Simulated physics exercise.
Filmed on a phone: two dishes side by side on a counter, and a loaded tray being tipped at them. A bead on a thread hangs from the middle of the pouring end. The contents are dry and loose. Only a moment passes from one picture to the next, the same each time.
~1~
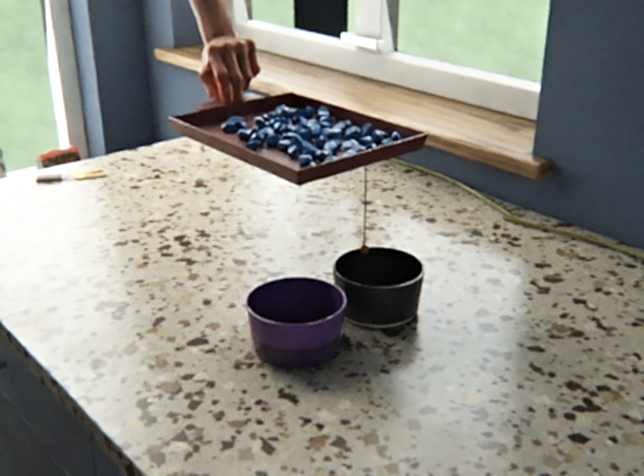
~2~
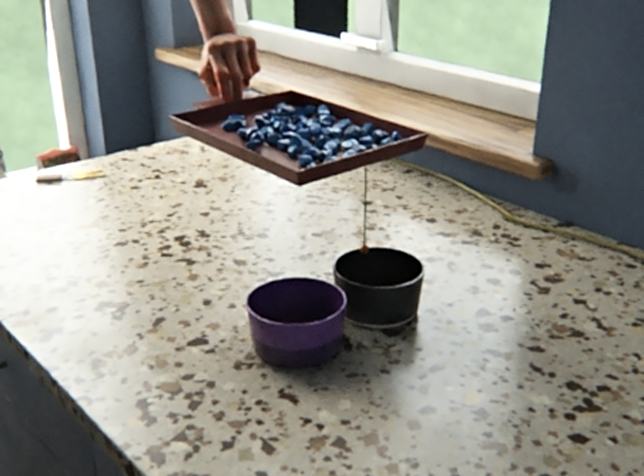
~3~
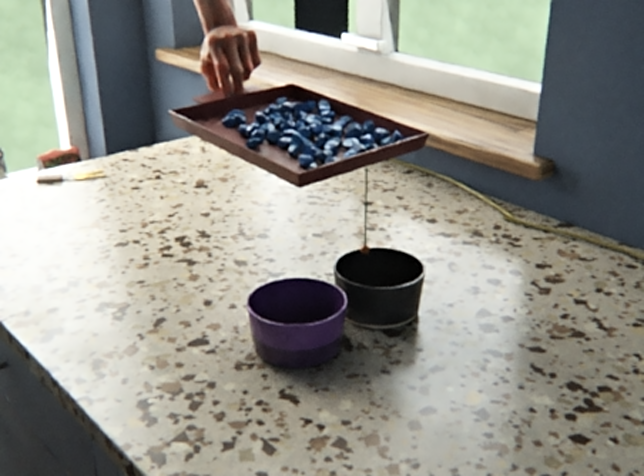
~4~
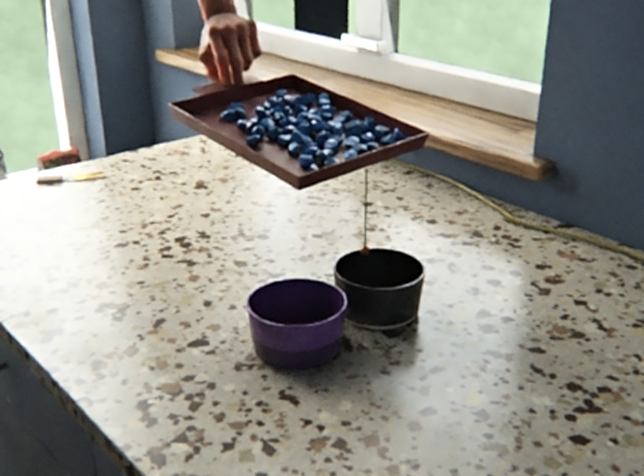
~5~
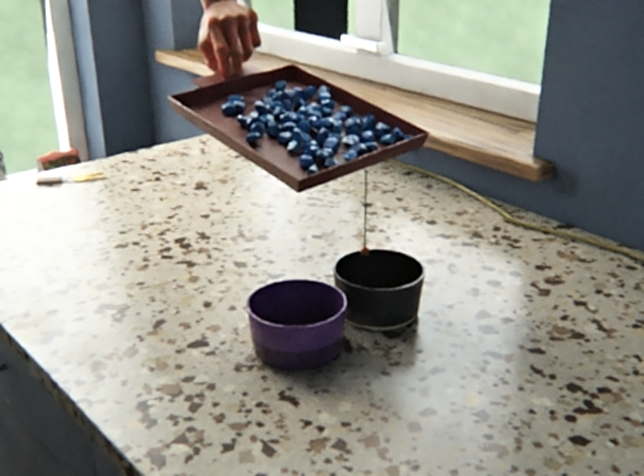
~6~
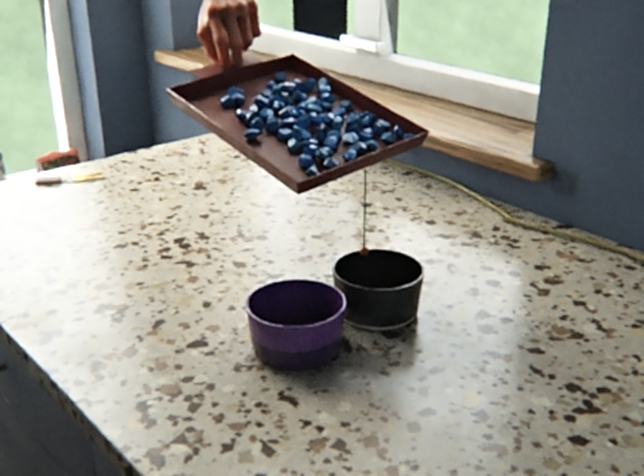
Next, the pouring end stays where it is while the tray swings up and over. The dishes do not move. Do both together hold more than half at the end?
In the dishes lies more than half of it.
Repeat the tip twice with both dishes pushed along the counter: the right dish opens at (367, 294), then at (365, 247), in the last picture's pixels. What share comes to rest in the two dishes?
Roughly 60 per cent, and 20 per cent.
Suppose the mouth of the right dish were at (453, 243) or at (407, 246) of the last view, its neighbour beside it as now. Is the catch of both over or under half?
The first try: Below a half. The second: Not half.
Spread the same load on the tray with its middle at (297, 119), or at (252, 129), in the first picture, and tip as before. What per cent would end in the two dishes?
Near 70 % and 70 %.
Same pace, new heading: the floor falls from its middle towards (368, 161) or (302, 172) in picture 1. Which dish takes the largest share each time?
In turn: The dish on the right; left.
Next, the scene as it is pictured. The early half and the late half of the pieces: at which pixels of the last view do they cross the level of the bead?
Early half (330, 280), late half (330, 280).
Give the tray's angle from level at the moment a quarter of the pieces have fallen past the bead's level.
Roughly 90°.
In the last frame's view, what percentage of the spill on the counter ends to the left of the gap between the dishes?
Roughly 10 in a hundred.
Soon after the last picture, tray tipped steeply; nearly all on the tray; a stray few in the air.
A little later, tray tipped right over; about a quarter on the tray; about half in the left dish; a small part in the right dish; a small part outside both; a small part in the air.
Later still, tray tipped past a quarter turn; about two thirds in the left dish; a small part in the right dish; about a quarter outside both.
At rest, tray tipped past a quarter turn; about two thirds in the left dish; a small part in the right dish; about a quarter outside both.
